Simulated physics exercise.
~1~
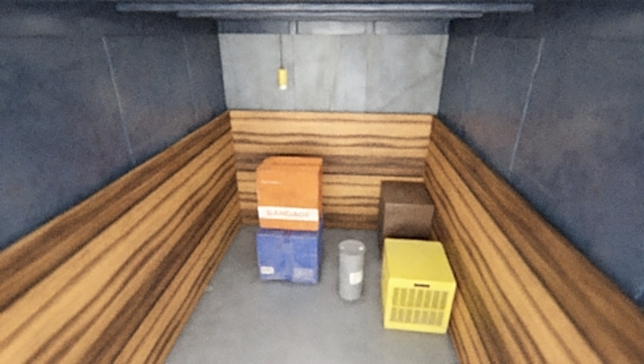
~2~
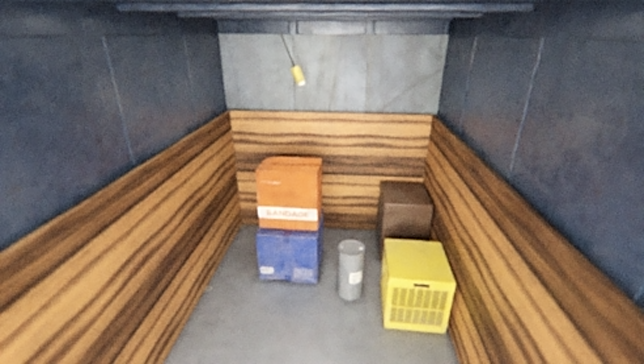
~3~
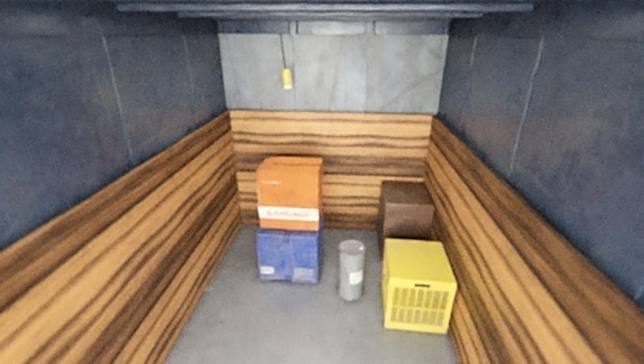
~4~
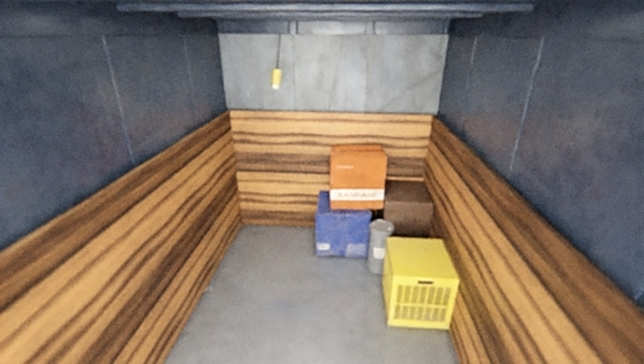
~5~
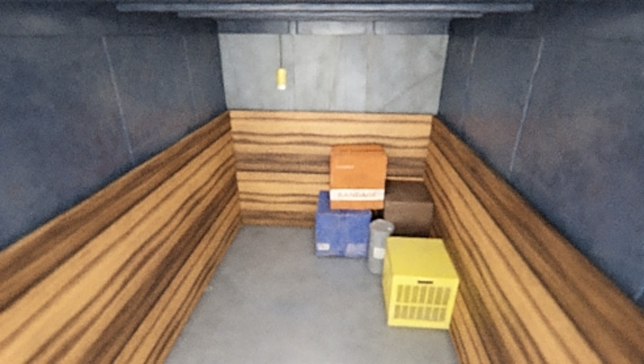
At the start, an orange box sits on a blue box in the load bay of a moving van, with a grey canister beside them and a yellow chest and brown appliance to the right. A small yellow tag hanging at the back swings to the right, then returns. The stacked boxes then shift right and towards the back wall, and the canister moves the same way. The yellow chest and brown appliance stay in place. At the end, everything rests upright, the orange box still on the blue one, clustered on the right while the tag hangs nearly straight.
